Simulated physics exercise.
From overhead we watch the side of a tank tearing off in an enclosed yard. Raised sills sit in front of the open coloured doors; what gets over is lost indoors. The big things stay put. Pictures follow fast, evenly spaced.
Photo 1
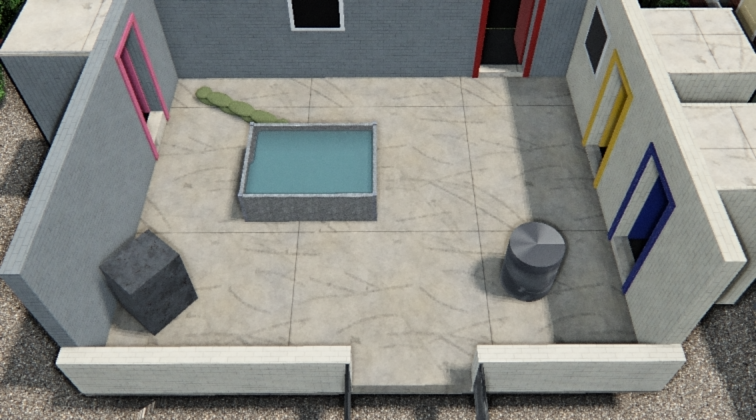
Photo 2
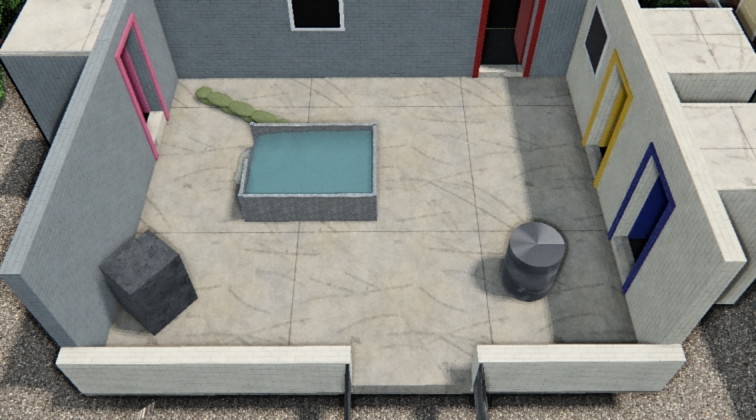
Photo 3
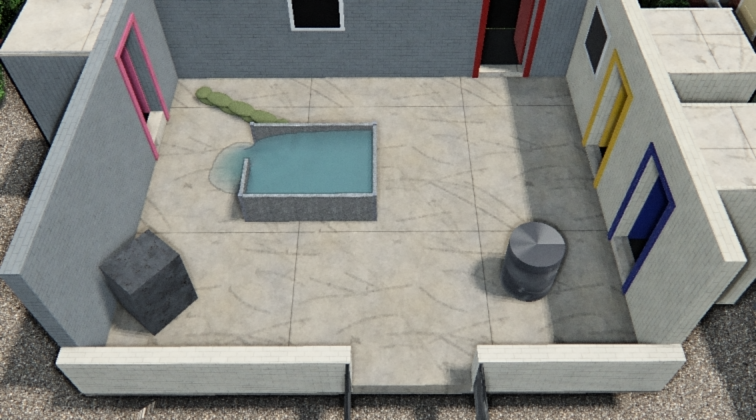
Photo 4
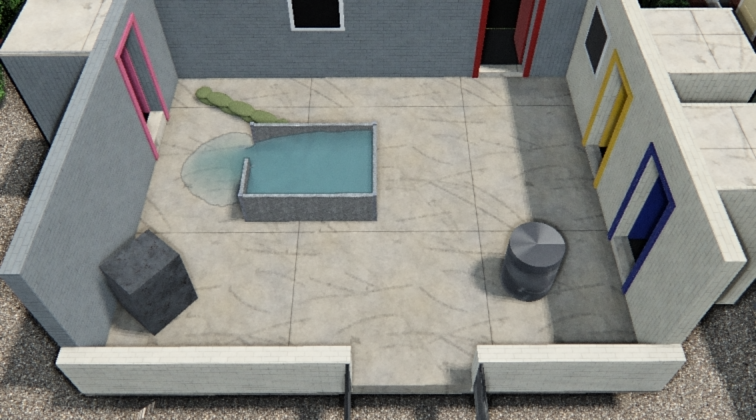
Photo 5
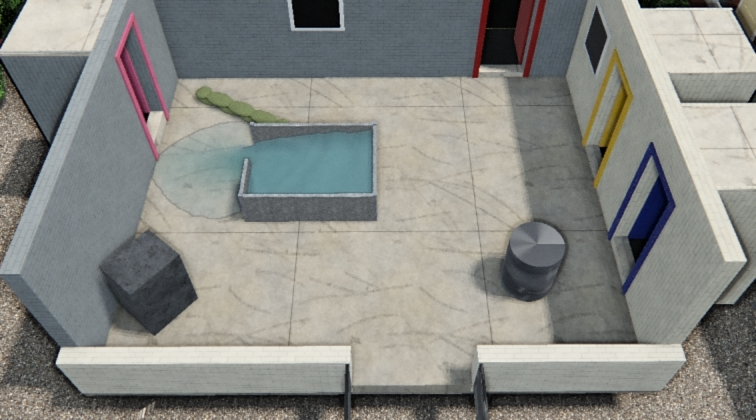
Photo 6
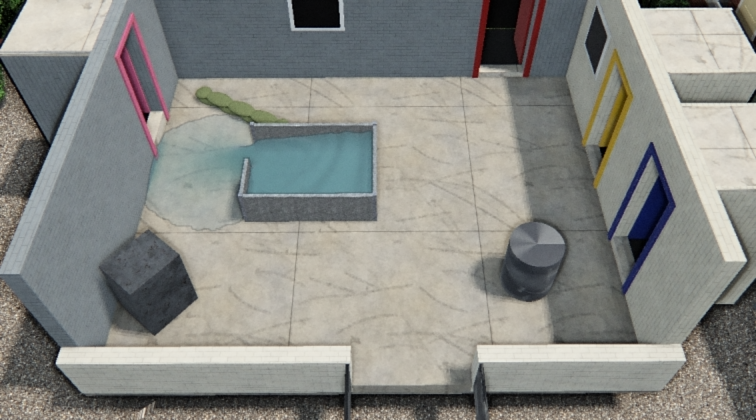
Water pouring from the open left side of a raised tank and spreading across the walled yard's floor toward the pink-framed doorway.
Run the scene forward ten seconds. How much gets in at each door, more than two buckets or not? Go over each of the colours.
Most likely the yellow door gets two buckets or less; most likely the blue door gets two buckets or less; most likely the pink door gets two buckets or less; most likely the red door gets two buckets or less.
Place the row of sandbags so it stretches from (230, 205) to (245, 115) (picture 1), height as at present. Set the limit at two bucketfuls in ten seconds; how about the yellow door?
Note: Yellow door remains short.
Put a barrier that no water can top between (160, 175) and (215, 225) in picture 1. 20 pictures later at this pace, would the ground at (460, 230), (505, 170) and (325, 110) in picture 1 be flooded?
In order: Untouched, untouched, soaked.
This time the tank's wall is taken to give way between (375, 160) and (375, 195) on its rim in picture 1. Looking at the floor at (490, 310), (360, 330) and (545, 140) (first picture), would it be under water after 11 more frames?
Sequence: Wetted / spared / wetted.
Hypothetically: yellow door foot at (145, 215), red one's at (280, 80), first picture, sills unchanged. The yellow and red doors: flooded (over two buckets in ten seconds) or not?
The yellow door exceeds it, while the red door falls short.
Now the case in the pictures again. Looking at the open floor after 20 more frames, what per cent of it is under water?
By my count, 30 percent.
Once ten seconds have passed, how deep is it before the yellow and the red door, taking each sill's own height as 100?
I'd put the first at close to 80 per cent and the second at close to 20 per cent.
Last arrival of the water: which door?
The blue-painted one.
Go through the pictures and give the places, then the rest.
In the first frame, the open tank at (311, 161) is whole and still.
In the second frame, the front is at a hidden place, out from the gap at (255, 159).
In the third frame, water pours out at (255, 161) and has run to (213, 177).
In the fourth frame, the front is at (186, 177), out from the gap at (255, 161).
In the fifth frame, water pours out at (255, 161) and has run to (156, 164).
In the sixth frame, the front is at (163, 138), out from the gap at (255, 161).
A moment on, water covers 10 % of the floor; the yellow door not reached, the blue door not reached, the pink door wet at the sill, nothing in, the red door not reached.
Next, water covers 15 % of the floor; the yellow door not reached, the blue door not reached, the pink door wet at the sill, nothing in, the red door not reached.
Then, water covers 30 % of the floor; the yellow door not reached, the blue door not reached, the pink door wet at the sill, nothing in, the red door not reached.
Later, water covers 60 % of the floor; the yellow door not reached, the blue door not reached, the pink door wet at the sill, nothing in, the red door wet at the sill, nothing in.
In the end, water covers 90 % of the floor; the yellow door wet at the sill, nothing in, the blue door wet at the sill, nothing in, the pink door wet at the sill, nothing in, the red door wet at the sill, nothing in.
